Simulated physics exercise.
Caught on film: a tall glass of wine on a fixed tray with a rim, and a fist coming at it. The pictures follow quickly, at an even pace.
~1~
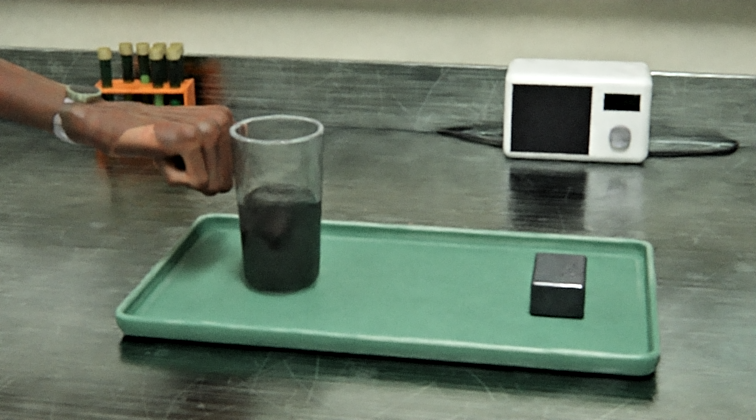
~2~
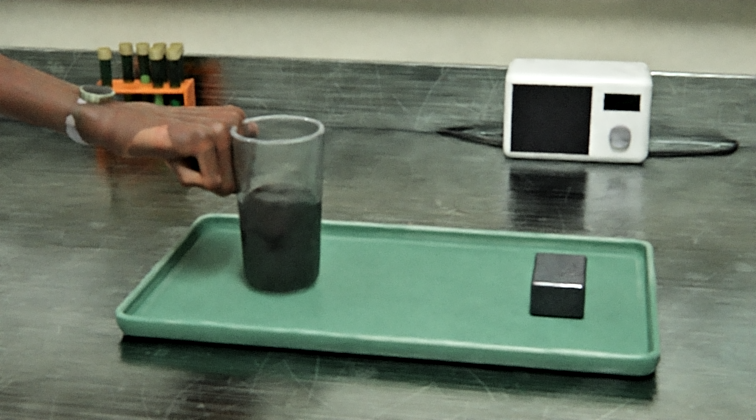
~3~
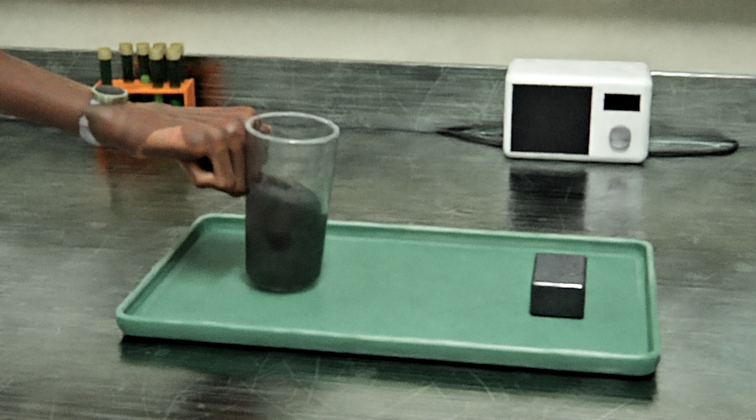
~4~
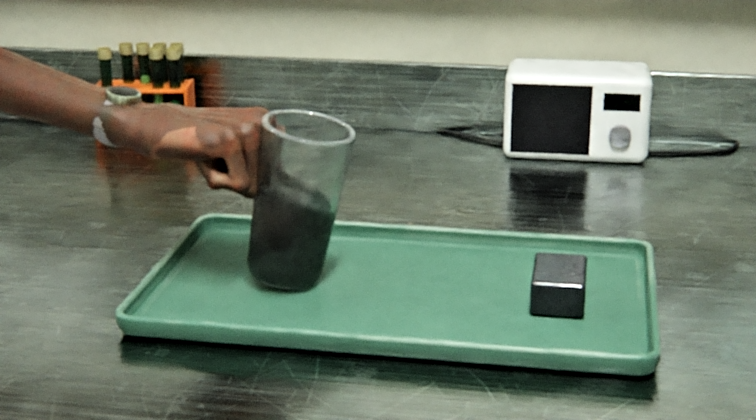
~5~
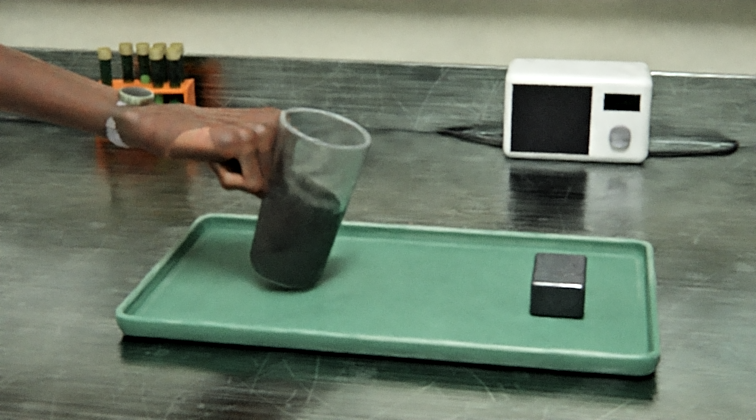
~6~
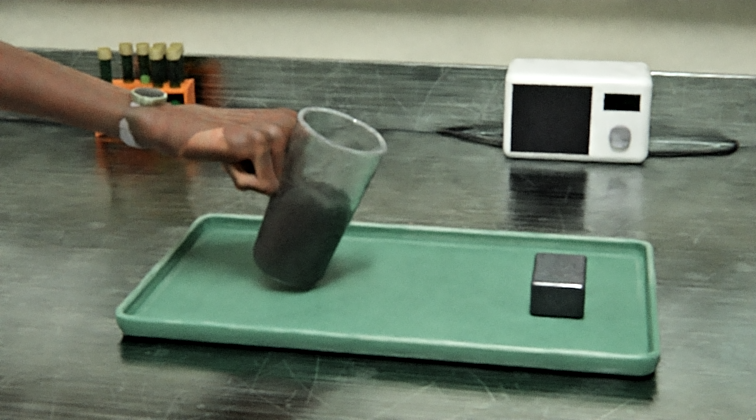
A fist pushed against the upper side of a clear glass of dark liquid on a green tray, and the glass leaned steadily further to the right, toward a small dark block.
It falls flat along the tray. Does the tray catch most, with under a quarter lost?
As it turns out, three quarters and more stay on the tray.
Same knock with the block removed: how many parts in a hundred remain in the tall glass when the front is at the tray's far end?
It comes to 65 per cent or so.
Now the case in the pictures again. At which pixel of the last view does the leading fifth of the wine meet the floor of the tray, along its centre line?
Roughly at (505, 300).
A moment on, the tall glass is falling and 100 per cent is in the glass, 0 on the tray and 0 above or beyond its rim.
Next, the tall glass lies on its side and 86 per cent is in the glass, 4 on the tray and 10 above or beyond its rim.
Then the tall glass lies on its side and 46 per cent is in the glass, 38 on the tray and 16 above or beyond its rim.
Later the tall glass lies on its side and 24 per cent is in the glass, 69 on the tray and 6 above or beyond its rim.
At rest 94 per cent is held by tray and glass, 6 is off the tray.
